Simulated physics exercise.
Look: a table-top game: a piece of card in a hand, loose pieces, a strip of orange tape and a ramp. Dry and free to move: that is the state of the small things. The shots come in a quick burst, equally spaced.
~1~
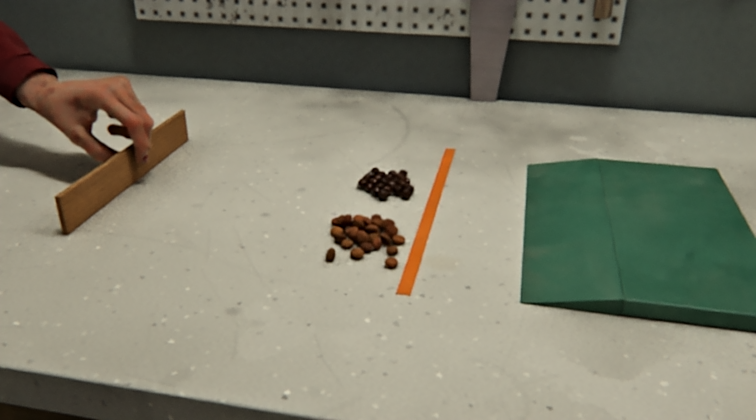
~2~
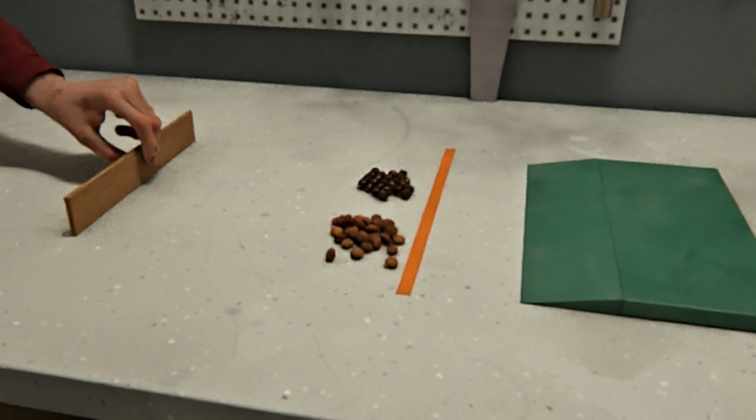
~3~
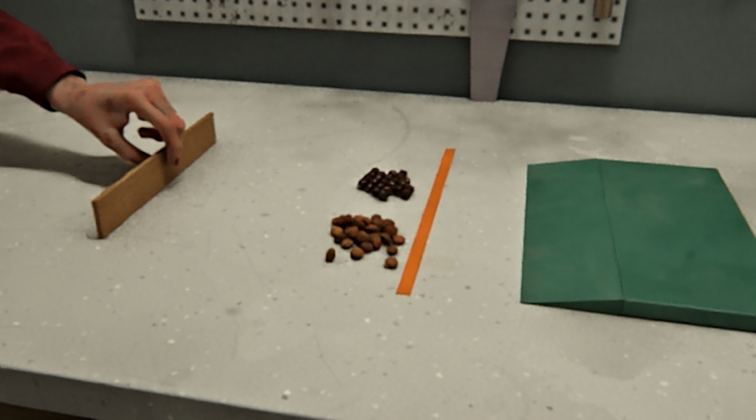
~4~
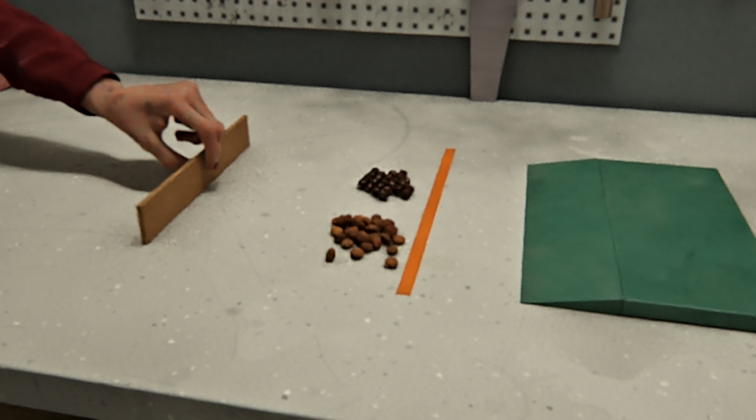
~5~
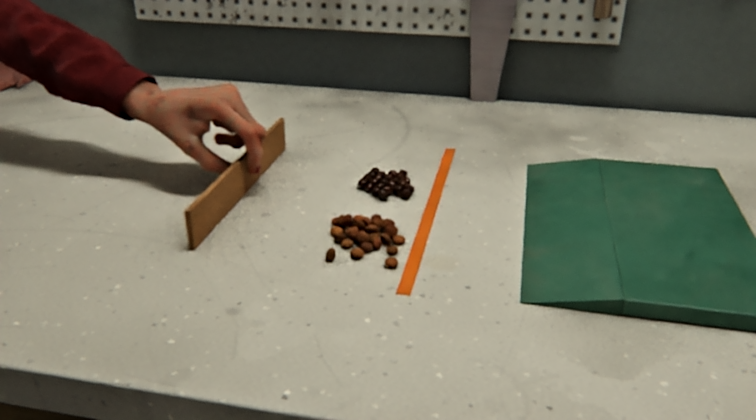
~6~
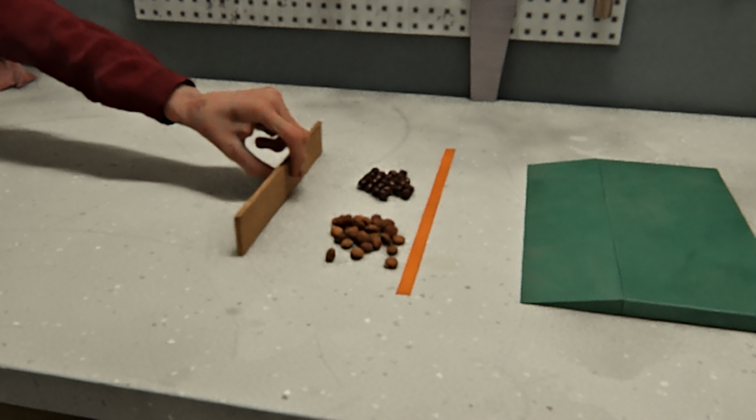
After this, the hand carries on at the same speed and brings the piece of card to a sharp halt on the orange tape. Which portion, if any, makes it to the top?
Going by each one, the front portion does not make it, the back portion makes it.
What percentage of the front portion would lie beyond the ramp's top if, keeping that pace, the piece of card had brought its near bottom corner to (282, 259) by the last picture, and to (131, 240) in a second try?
0 per cent, then 0 per cent.
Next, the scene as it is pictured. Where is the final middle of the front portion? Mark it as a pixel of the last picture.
About (513, 252).
Then, 0.12 s on from there, piece of card still moving, near (376, 170); front portion the whole lot short of the ramp; back portion the whole lot short of the ramp.
Then, 0.25 s on from there, piece of card stopped at the orange tape; front portion the whole lot short of the ramp; back portion the whole lot short of the ramp.
Then, 0.53 s on from there, piece of card stopped at the orange tape; front portion near a quarter on the ramp, the bulk short of the ramp; back portion near half past the top, near half on the ramp.
In the end, piece of card stopped at the orange tape; front portion none at all past the top, near a quarter on the ramp, the bulk short of the ramp; back portion the bulk past the top, a little short of the ramp.
